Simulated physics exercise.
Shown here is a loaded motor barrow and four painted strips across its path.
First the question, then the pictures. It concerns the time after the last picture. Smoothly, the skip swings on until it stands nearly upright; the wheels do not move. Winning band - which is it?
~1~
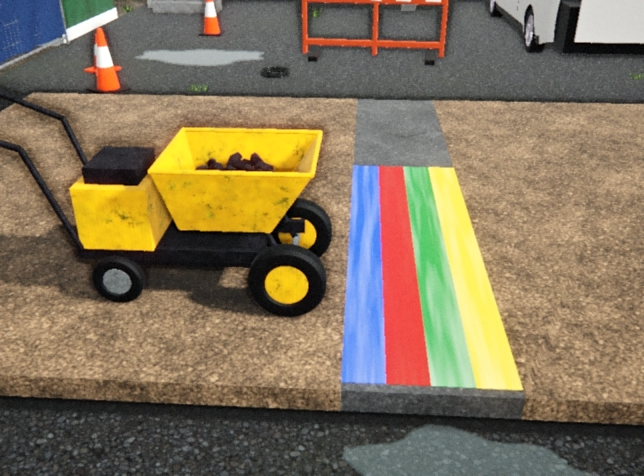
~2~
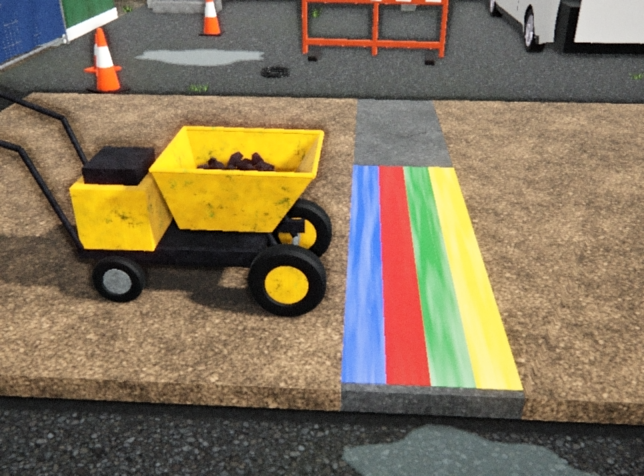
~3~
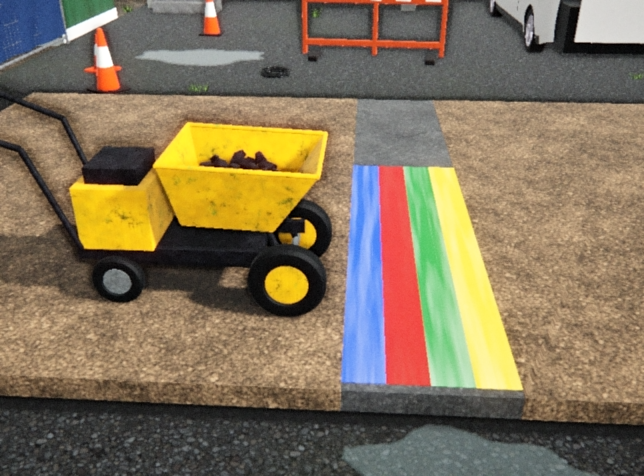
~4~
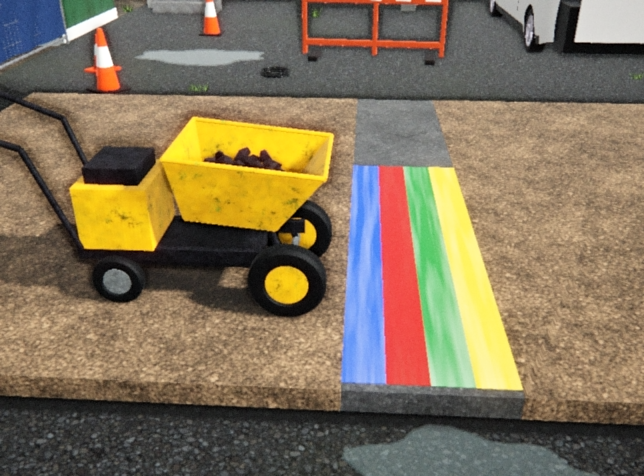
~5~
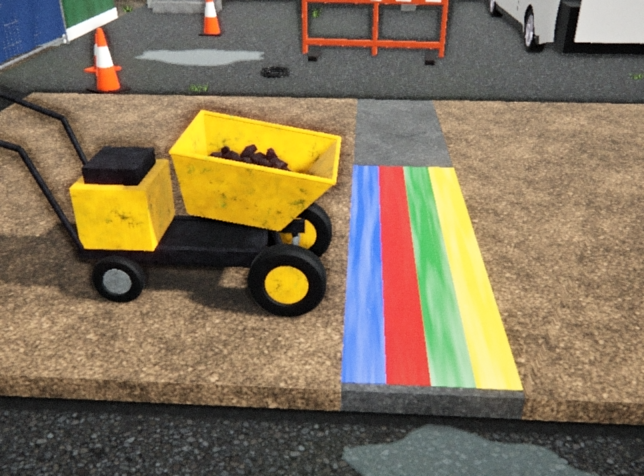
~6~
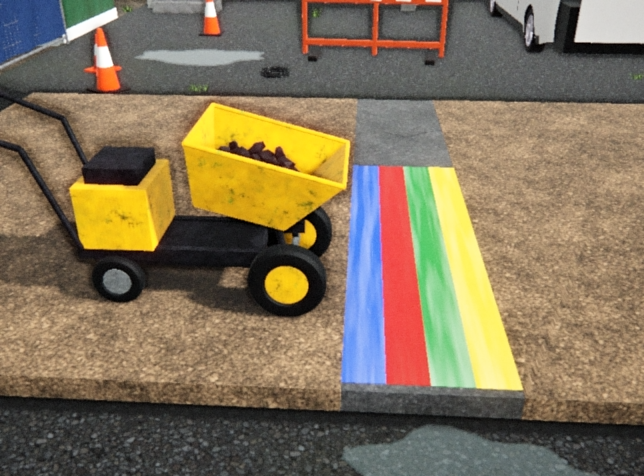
Winning band: The green one.
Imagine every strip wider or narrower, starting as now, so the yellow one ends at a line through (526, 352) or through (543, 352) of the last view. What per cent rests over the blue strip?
Roughly 0 per cent, and 0 per cent.
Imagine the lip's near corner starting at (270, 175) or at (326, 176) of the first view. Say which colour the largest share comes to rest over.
Place one - red; place two - that green strip.
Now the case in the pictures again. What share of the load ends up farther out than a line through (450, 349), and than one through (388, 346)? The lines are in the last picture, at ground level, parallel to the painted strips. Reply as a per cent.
Roughly 40 per cent, then roughly 80 per cent.
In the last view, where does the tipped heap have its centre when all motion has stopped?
Resting centre, last picture - approx. (439, 285).
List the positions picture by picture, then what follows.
In the first frame, lip of the skip at (311, 176), level; top of the load at (246, 182), lumps of coal; blue strip at (364, 341); red strip at (405, 343); green strip at (447, 344); yellow strip at (489, 346).
In the second frame, lip of the skip at (313, 176), level; top of the load at (247, 182).
In the third frame, lip of the skip at (317, 177), tipped barely; top of the load at (250, 180).
In the fourth frame, lip of the skip at (324, 179), tipped a little; top of the load at (237, 169).
In the fifth frame, lip of the skip at (333, 183), tipped a little; top of the load at (244, 166).
In the sixth frame, lip of the skip at (343, 187), tipped clearly; top of the load at (226, 168); blue strip at (364, 341); red strip at (405, 343); green strip at (447, 344); yellow strip at (489, 346).
Soon, skip tipped steeply; all in the skip.
A while on, skip tipped right over; nearly all in the skip; a stray few over the red strip; a small part over the green strip.
Towards the end, skip tipped right over; about a quarter in the skip; a small part over the red strip; about a third over the green strip; about a quarter over the yellow strip; a stray few off the paint.
Finally, skip tipped right over; about a quarter in the skip; none over the blue strip; about a quarter over the red strip; about a third over the green strip; about a quarter over the yellow strip; a stray few off the paint.
